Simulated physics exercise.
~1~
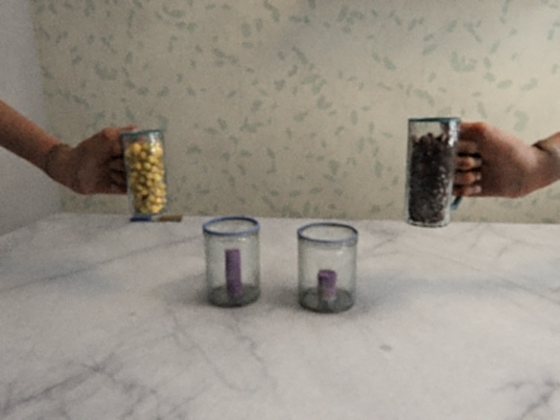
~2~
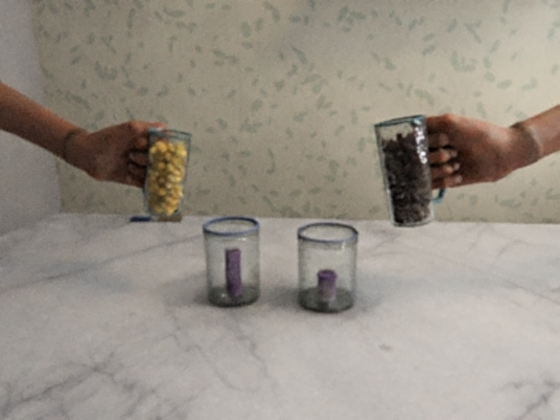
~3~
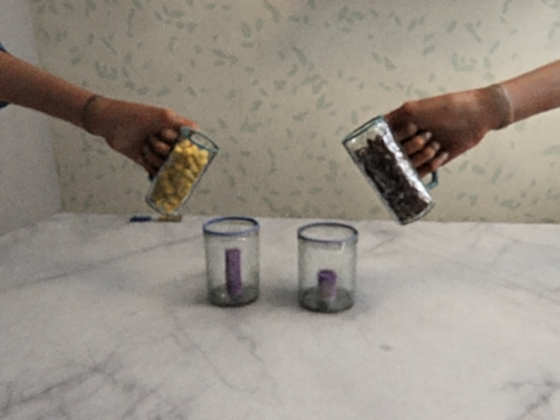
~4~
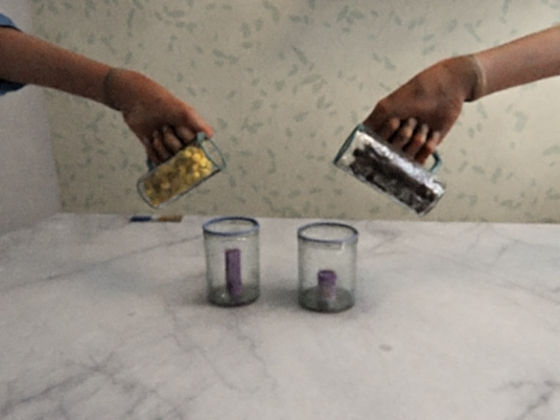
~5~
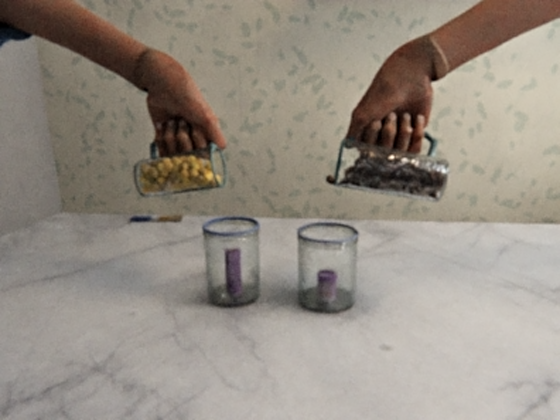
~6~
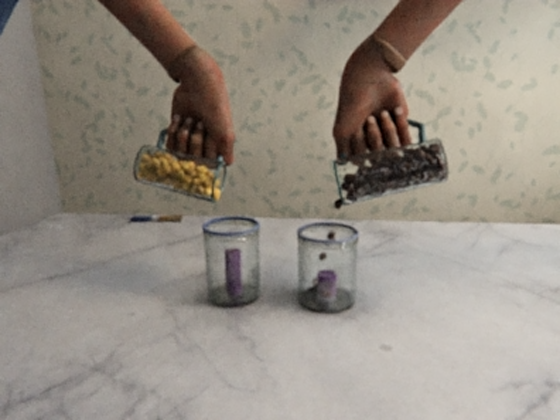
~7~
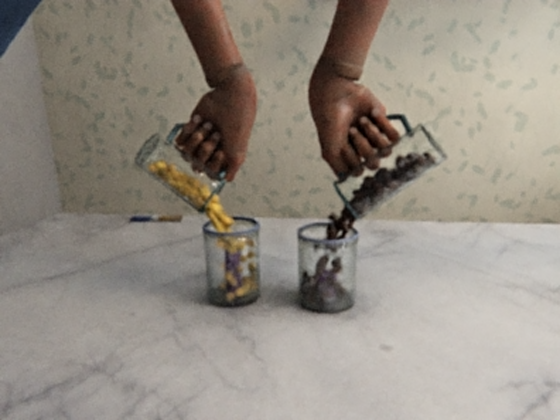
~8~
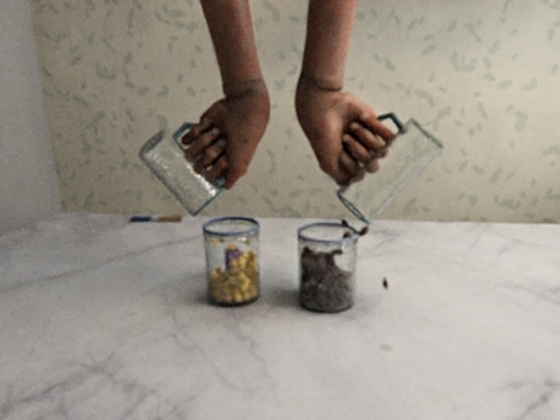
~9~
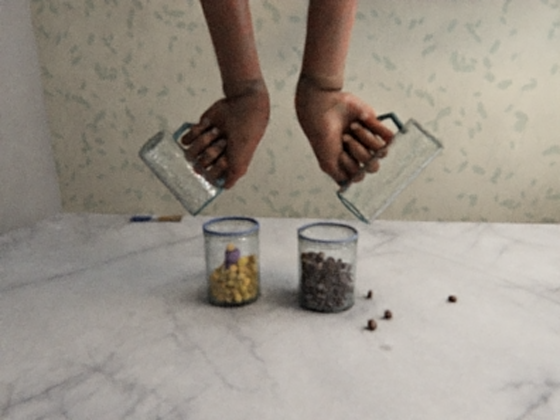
On a white marble-patterned counter before a pale wall with leaf-like marks, seen from the front and slightly above, two clear blue-rimmed jars each hold an upright purple piece, the left one taller. A hand on each side holds a glass cup, yellow pieces at left and dark brown ones at right. The hands move inward and tip the cups, and the dark pieces start falling first. Both cups then empty into the jars, and a few dark pieces land on the counter at right. Finally, the left purple piece still shows above the yellow ones, while the right is buried.
